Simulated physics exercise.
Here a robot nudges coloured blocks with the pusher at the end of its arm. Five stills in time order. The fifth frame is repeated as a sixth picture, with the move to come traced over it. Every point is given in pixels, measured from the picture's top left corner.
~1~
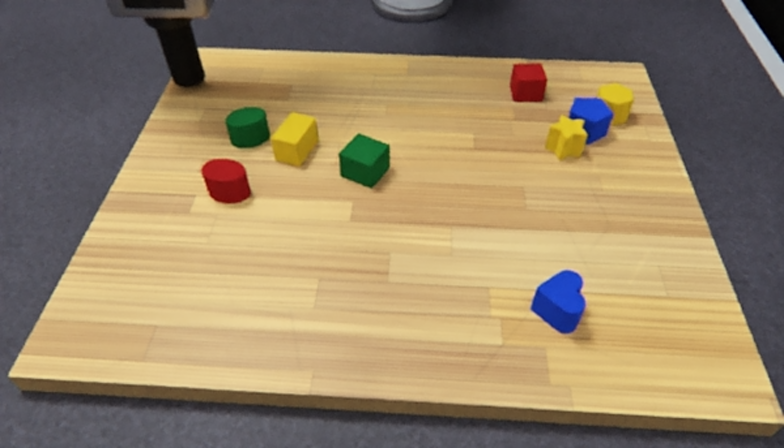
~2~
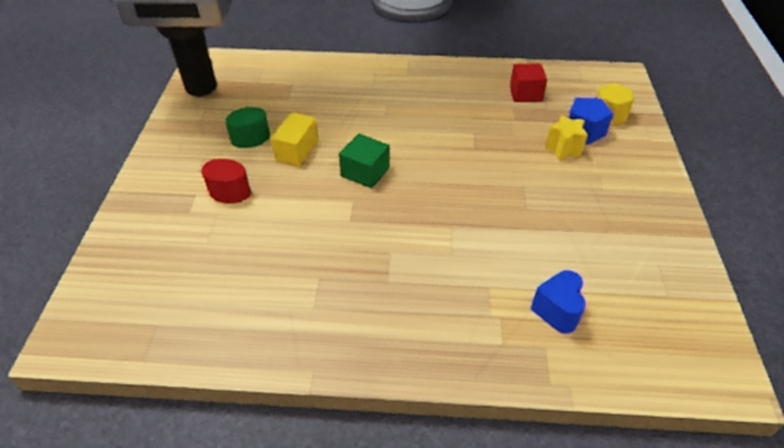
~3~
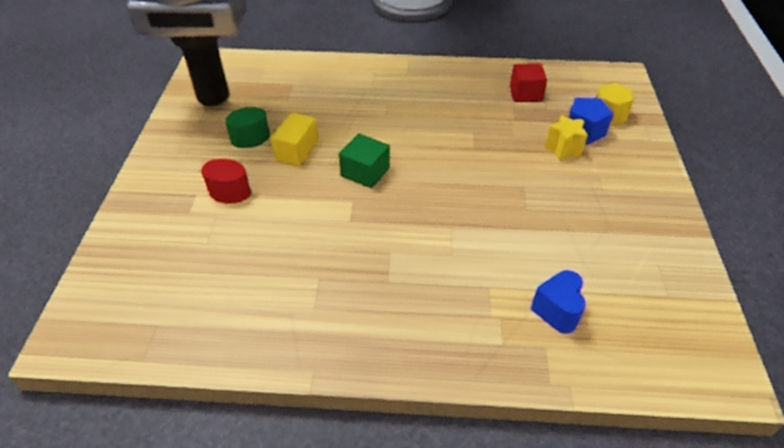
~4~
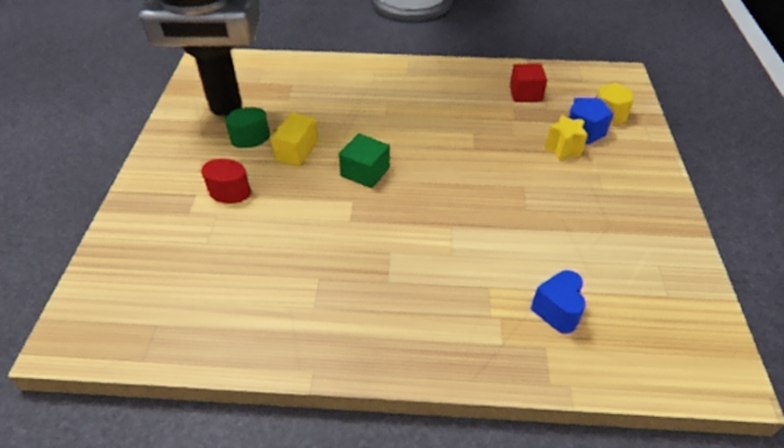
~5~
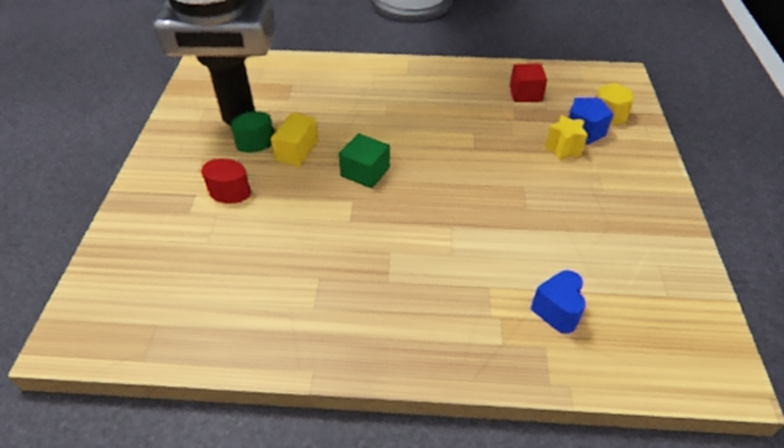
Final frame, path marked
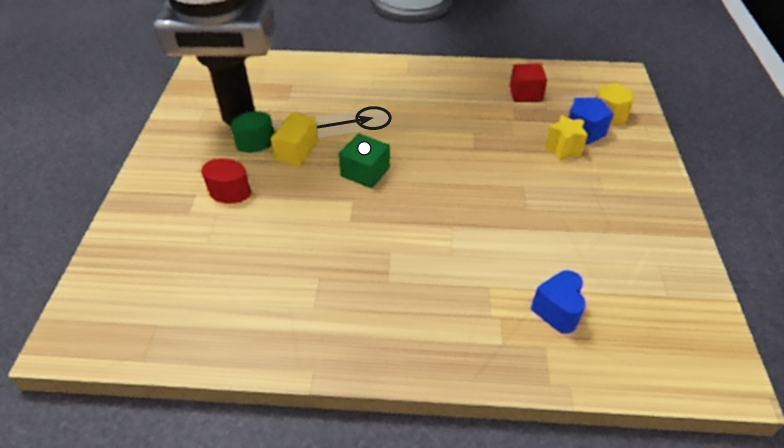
A robot's black pusher slid down and slightly right from the wooden board's upper left corner, then nudged the green round block a tiny bit toward the yellow one, while the other blocks stayed put.
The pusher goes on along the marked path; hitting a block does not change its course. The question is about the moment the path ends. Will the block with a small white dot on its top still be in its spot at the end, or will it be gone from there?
That block remains where it is.
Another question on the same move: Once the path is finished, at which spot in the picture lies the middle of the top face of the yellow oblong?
It sits at (312, 131).
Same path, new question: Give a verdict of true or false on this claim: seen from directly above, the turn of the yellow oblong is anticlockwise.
False.
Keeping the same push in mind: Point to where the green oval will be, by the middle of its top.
The centre of its top face lies at (265, 131).
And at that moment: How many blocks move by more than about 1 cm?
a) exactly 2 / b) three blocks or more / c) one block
a.
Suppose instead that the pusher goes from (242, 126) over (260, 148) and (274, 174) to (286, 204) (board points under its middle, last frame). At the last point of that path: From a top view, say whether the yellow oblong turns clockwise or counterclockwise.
It twists anticlockwise.
Path on the board, from (242, 126) through (284, 132) and (329, 125) to (373, 118); the dot is on the green four-sided block.
On the path given first. One third of the way, pusher at (283, 122); green oval at (265, 131), turned 25° clockwise; yellow oblong at (303, 131), turned 15° anticlockwise.
Two thirds of the way, pusher at (329, 115); green oval at (265, 131), turned 25° clockwise; yellow oblong at (312, 131), turned 20° clockwise.
At the end, pusher at (373, 108); green oval at (265, 131), turned 25° clockwise; yellow oblong at (312, 131), turned 20° clockwise; green four-sided block in place.
